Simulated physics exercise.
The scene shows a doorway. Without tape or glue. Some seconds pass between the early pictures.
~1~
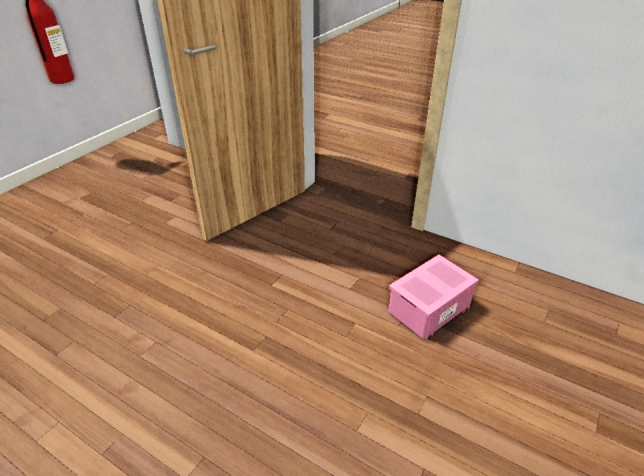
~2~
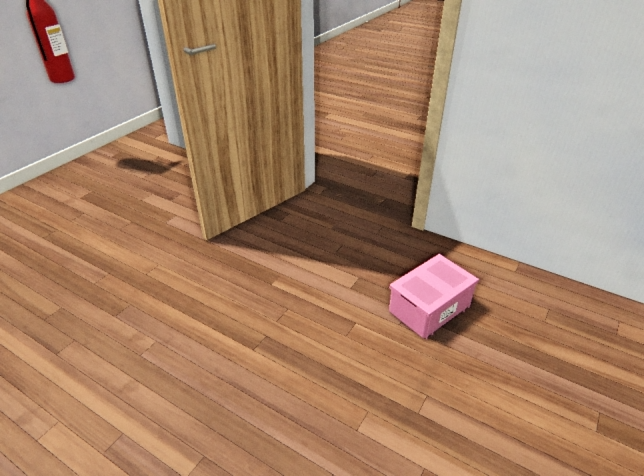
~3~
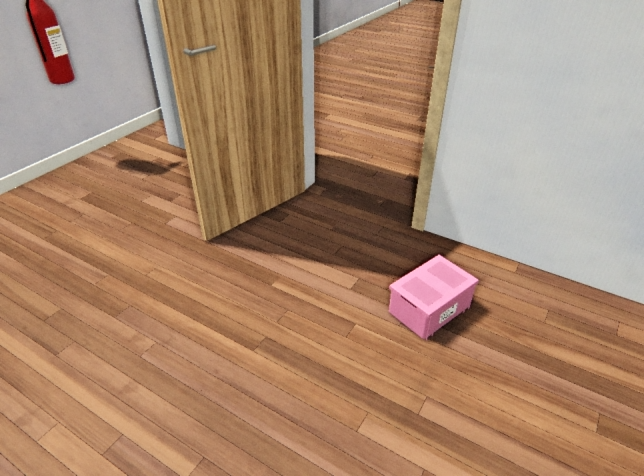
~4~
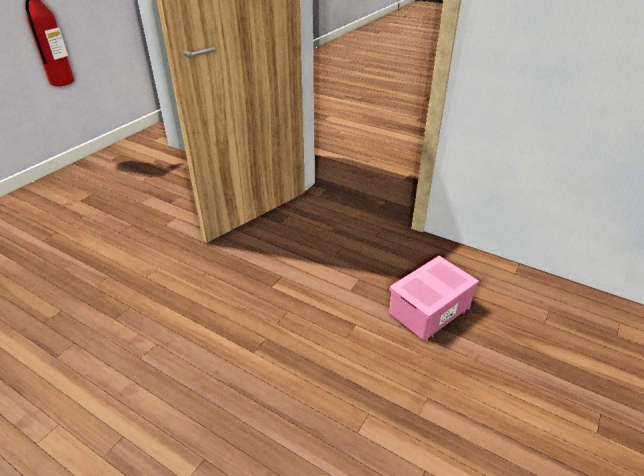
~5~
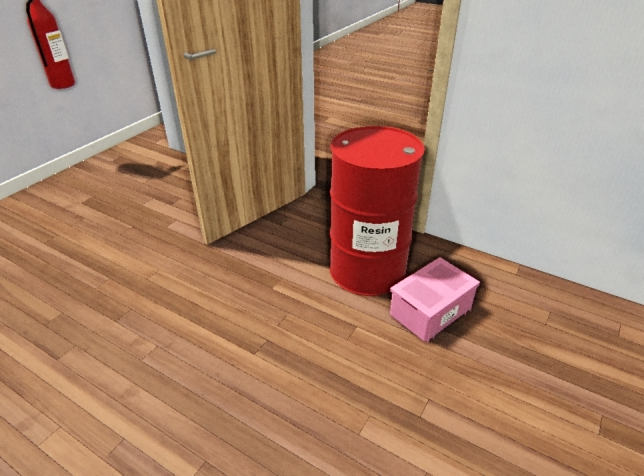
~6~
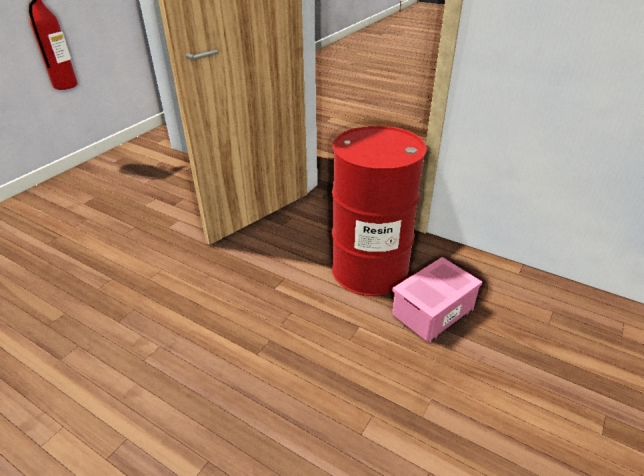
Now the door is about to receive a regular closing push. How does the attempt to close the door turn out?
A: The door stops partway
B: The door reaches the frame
The door stops partway.
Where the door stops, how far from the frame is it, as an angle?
Open angle: About 45°.
Then, 0.70 s on from there, open by 91°.
Then, 1.20 s on from there, open by 73°.
Then, 1.60 s on from there, open by 58°.
In the end, open by 47°; both unmoved. At the end, from the last picture's camera, red drum near (375, 213).
